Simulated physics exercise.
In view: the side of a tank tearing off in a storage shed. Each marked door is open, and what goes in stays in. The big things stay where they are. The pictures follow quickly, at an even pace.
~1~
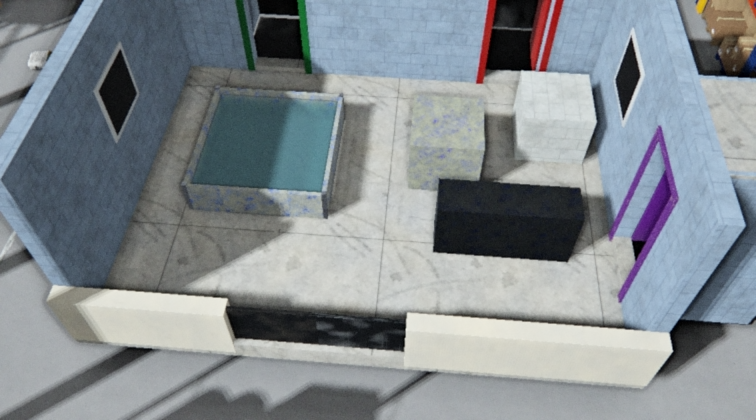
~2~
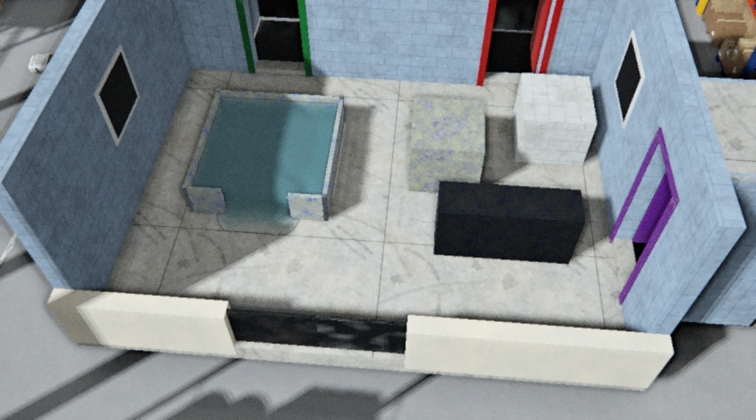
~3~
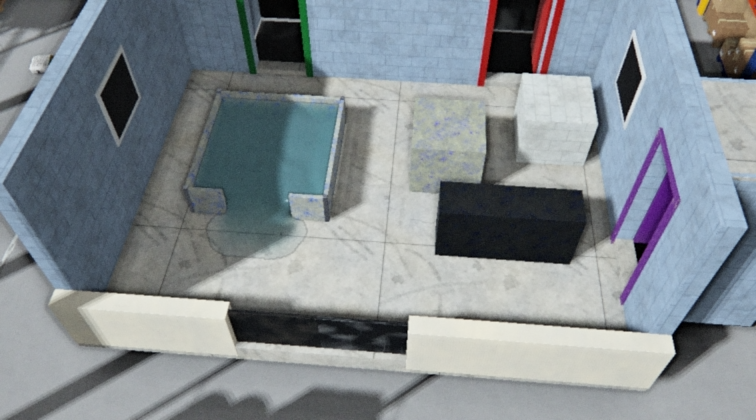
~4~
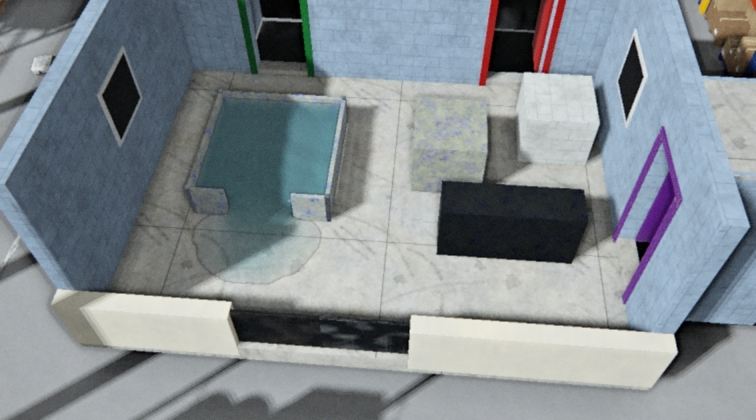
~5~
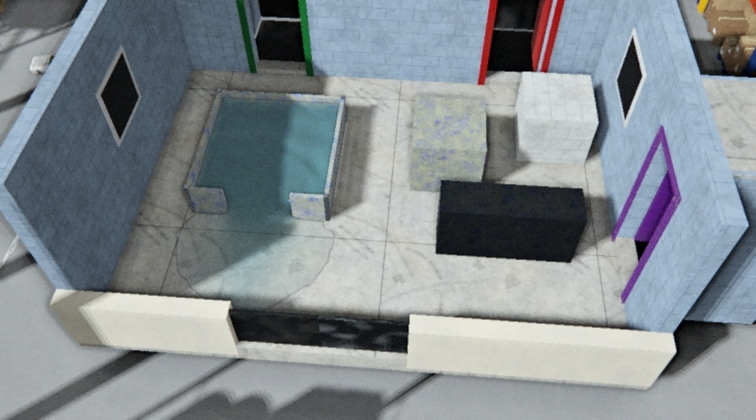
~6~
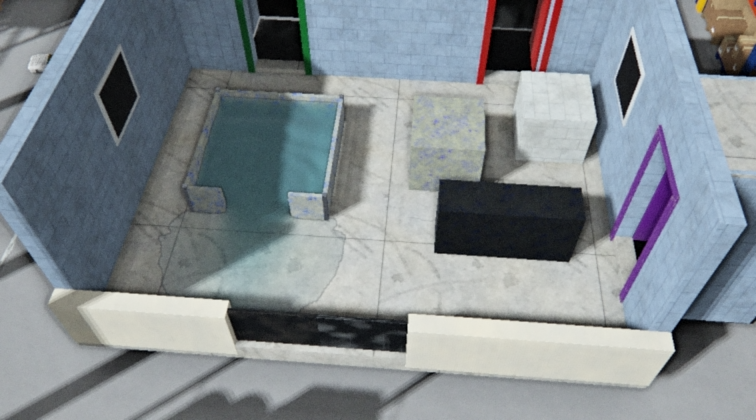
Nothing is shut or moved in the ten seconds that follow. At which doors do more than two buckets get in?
One by one: The red door stays under that; the purple door stays under that; the green door stays under that.
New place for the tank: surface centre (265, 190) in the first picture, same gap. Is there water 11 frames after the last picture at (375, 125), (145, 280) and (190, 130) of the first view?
As listed: Clear, under water, clear.
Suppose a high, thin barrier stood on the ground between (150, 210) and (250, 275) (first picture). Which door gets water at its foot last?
Last comes the red-painted one.
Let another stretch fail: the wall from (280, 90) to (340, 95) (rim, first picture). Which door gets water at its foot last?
I say the door marked purple.
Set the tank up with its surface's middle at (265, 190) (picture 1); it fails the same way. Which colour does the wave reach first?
It is the purple-painted one.
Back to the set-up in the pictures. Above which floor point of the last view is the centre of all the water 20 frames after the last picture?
Roughly at (268, 220).
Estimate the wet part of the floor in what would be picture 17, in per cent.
I make it 25 per cent.
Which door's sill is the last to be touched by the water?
I say the red one.
A moment on, water covers 20 % of the floor; the red door not reached, the purple door not reached, the green door not reached.
Next, water covers 25 % of the floor; the red door not reached, the purple door not reached, the green door not reached.
Then, water covers 45 % of the floor; the red door not reached, the purple door not reached, the green door not reached.
Later, water covers 65 % of the floor; the red door not reached, the purple door wet at the sill, nothing in, the green door wet at the sill, nothing in.
In the end, water covers 95 % of the floor; the red door wet at the sill, nothing in, the purple door wet at the sill, nothing in, the green door wet at the sill, nothing in.
